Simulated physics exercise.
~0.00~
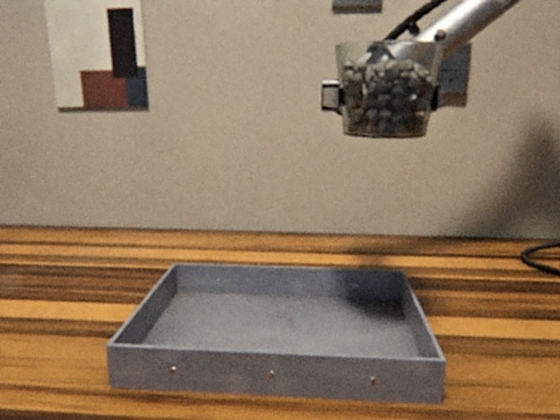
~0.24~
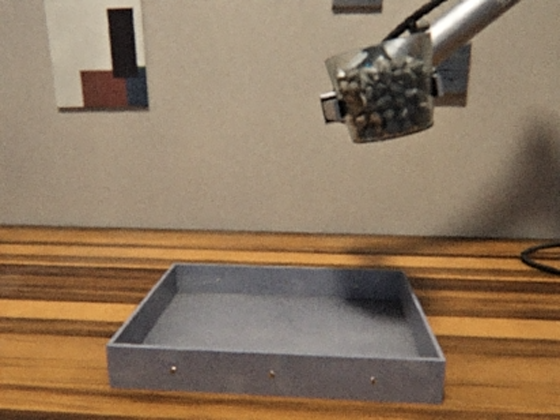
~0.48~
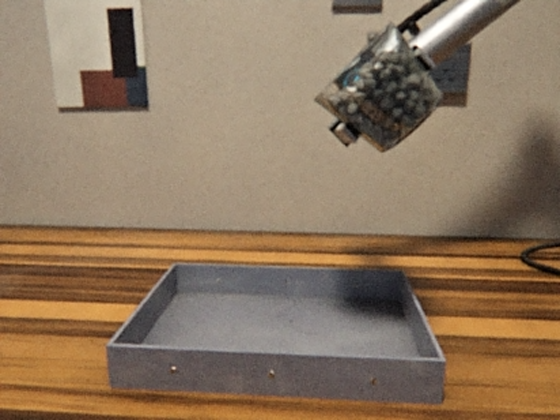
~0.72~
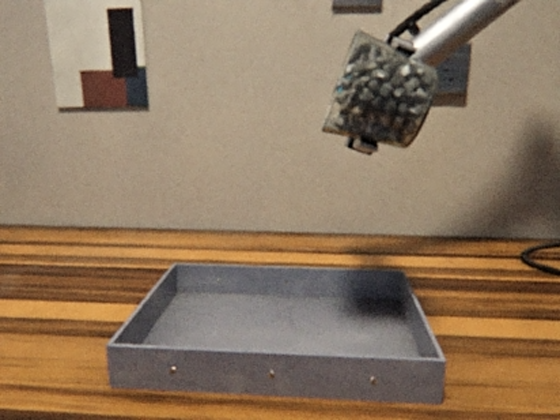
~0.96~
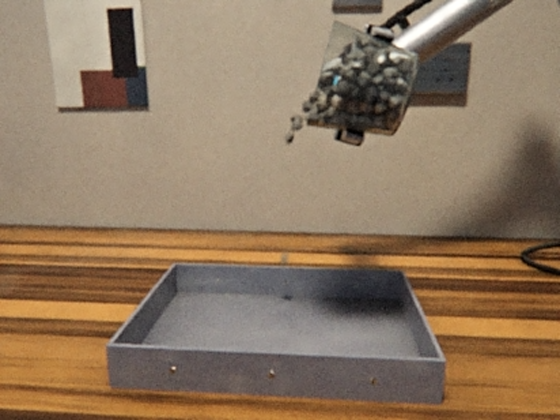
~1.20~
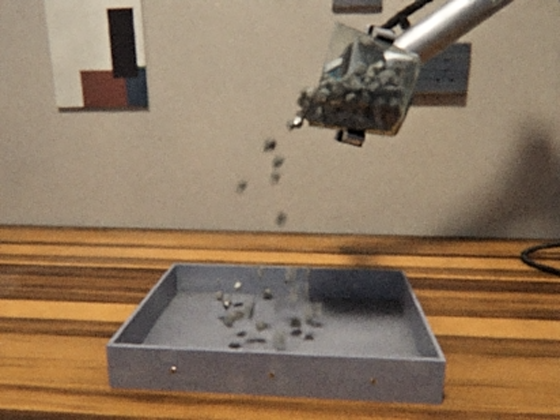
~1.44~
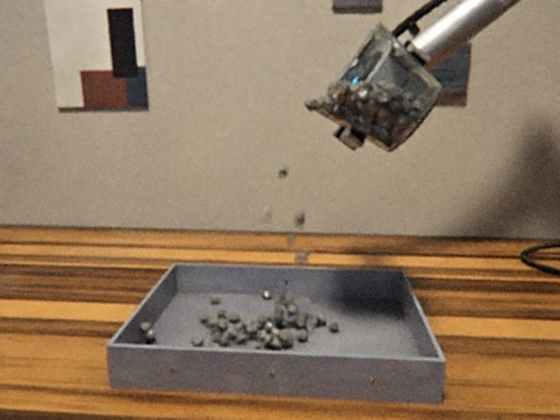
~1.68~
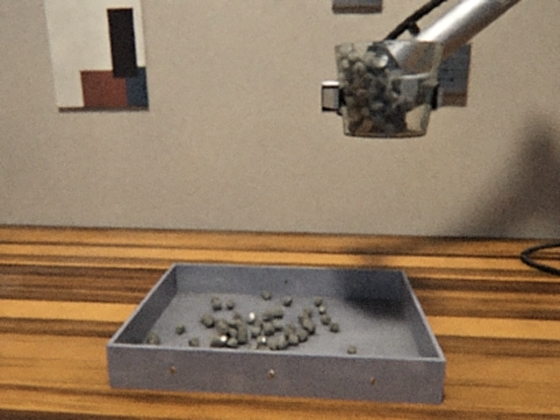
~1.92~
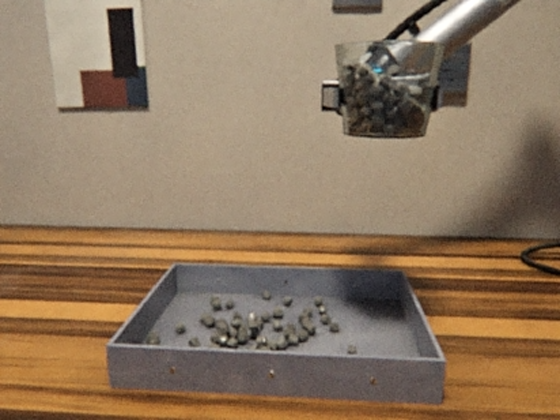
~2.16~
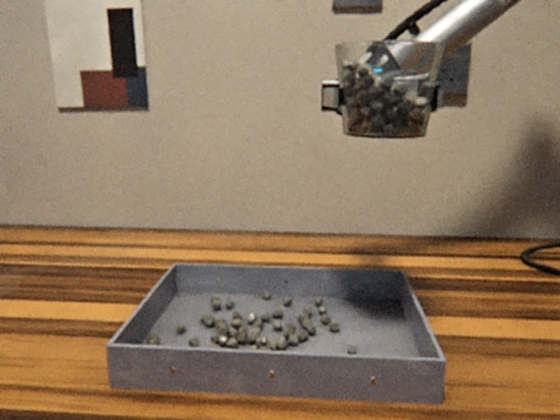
A clear beaker of small grey-green pebbles, gripped by a metal arm at the upper right, hangs above a shallow blue-grey tray on a striped wooden table, seen from the front and slightly above. Behind it stands a plain beige wall with a block-patterned panel at the left. The arm tips the beaker toward the left, shifting it slightly, until pebbles spill over its lip. They drop into the tray and scatter across its floor while the beaker turns back. Finally the beaker hangs upright and still, holding most of its pebbles, with a loose scatter resting in the tray.
